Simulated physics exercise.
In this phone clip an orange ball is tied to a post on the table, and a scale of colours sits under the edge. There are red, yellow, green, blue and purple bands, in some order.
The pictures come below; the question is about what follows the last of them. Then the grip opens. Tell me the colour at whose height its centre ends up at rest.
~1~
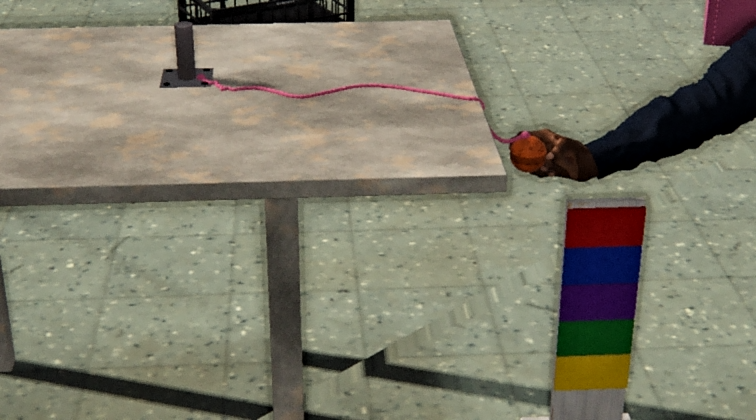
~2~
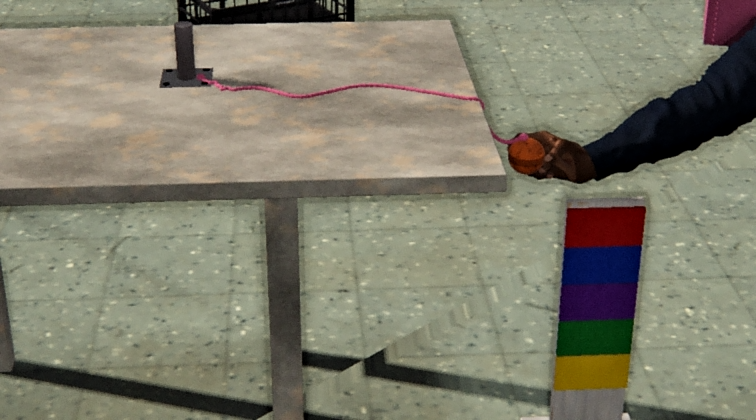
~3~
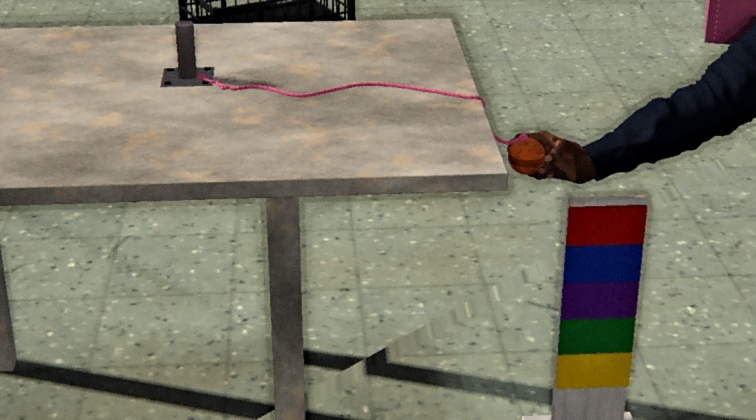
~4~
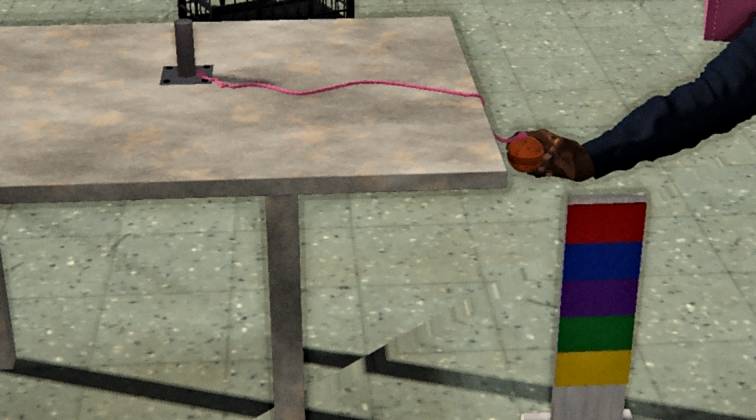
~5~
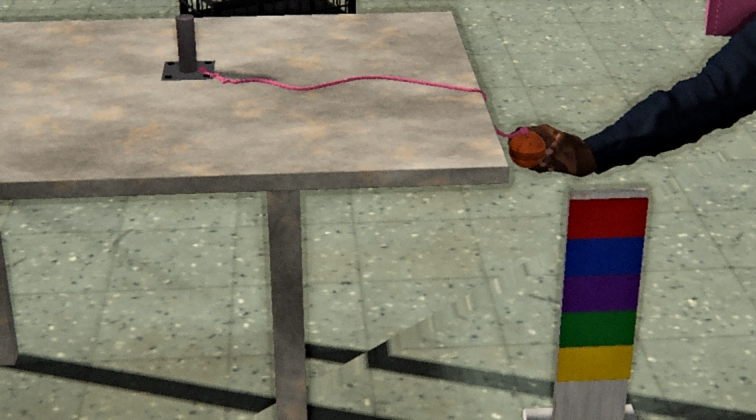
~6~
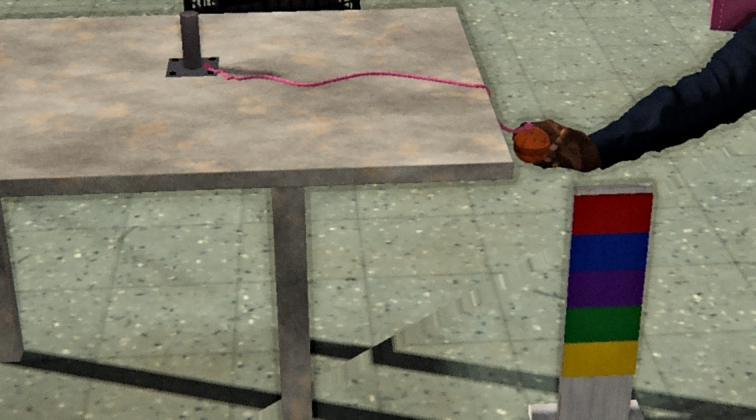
It ends up level with red.
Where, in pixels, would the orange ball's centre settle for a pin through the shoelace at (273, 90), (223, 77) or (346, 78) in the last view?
Results: (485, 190); (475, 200); (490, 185).
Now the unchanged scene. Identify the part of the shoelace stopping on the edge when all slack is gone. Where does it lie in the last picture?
Look near (446, 82).
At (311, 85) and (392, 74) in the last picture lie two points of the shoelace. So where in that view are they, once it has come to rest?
They finish at (344, 74) and (430, 79) respectively.
Soon after, ball near (455, 205); level with red.
After that, ball near (488, 214); level with red.
In the end, ball near (475, 211); level with red. Its centre hangs level with the red band.
